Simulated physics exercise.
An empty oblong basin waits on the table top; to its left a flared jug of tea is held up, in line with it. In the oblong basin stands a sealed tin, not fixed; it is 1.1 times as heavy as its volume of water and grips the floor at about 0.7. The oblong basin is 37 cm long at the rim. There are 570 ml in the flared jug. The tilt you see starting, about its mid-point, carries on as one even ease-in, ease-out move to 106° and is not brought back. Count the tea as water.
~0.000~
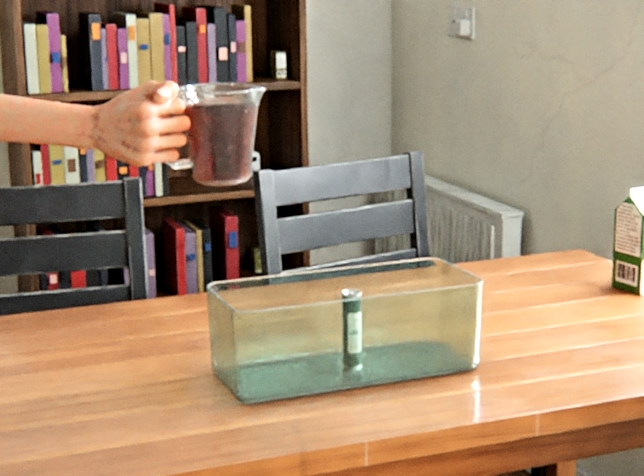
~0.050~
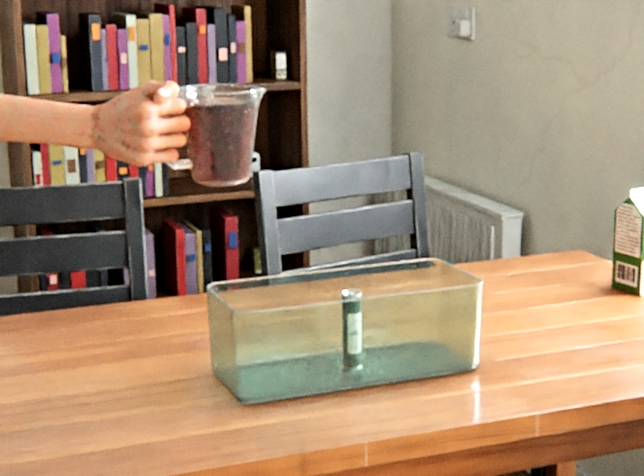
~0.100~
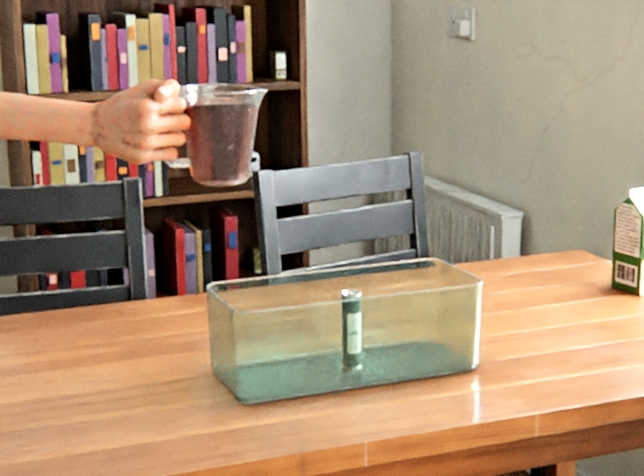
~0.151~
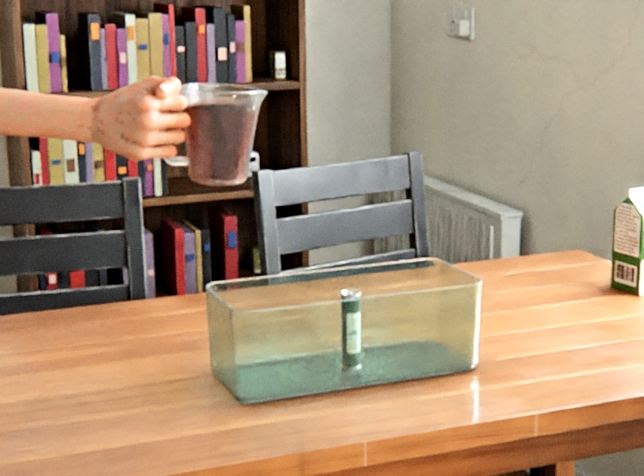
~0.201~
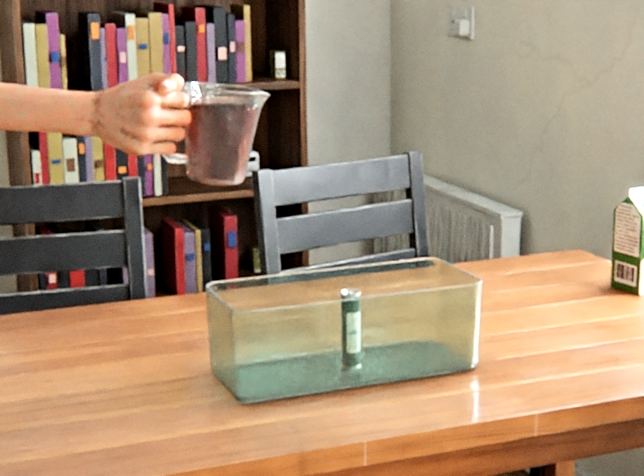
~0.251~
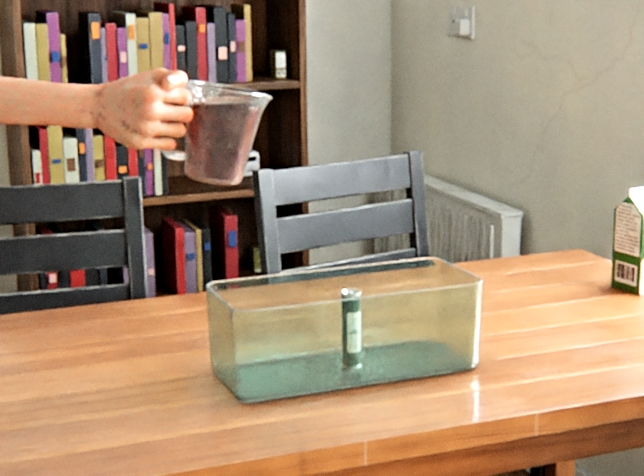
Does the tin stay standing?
It topples.
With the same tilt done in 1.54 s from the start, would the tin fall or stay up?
Then it falls.
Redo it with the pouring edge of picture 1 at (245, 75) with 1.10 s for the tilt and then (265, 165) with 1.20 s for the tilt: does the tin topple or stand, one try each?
First it stays up; then it stays up.
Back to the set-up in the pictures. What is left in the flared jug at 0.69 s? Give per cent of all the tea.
About 80 per cent.
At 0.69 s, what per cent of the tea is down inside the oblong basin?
Some 2 per cent.
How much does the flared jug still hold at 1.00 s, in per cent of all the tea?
About 24 per cent.
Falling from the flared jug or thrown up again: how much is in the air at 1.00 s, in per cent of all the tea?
Near 30 in a hundred.
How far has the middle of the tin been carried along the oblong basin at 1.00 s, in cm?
About 4 cm.
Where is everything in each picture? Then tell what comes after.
In the first picture, it leans 0°; its right rim is at (265, 87); the tea meets the walls at (183, 104) and (254, 100); the oblong basin's rim runs from (220, 299) to (462, 271); the tin's top is at (351, 296).
In the second picture, it leans 0°; its right rim is at (265, 88); the tea meets the walls at (184, 104) and (254, 101).
In the third picture, it leans 2°; its right rim is at (266, 89); the tea meets the walls at (184, 104) and (253, 101).
In the fourth picture, it leans 4°; its right rim is at (267, 91); the tea meets the walls at (185, 104) and (255, 101).
In the fifth picture, it leans 7°; its right rim is at (269, 93); the tea meets the walls at (186, 103) and (257, 101).
In the sixth picture, it leans 11°; its right rim is at (272, 96); the tea meets the walls at (188, 104) and (260, 101).
Then, 0.69 s in, the tilt is 65° and 79 per cent is still to pour; the tin stands where it began.
Then, 1.00 s in, the tilt is 99° and 24 per cent is still to pour; the tin leans 37°.
Then, 1.34 s in, the tilt is 106° and 0 per cent is still to pour; the tin lies on its side.
Then, 1.70 s in, the tilt is 106° and 0 per cent is still to pour; the tin lies on its side.
Finally, the tin lies on its side.
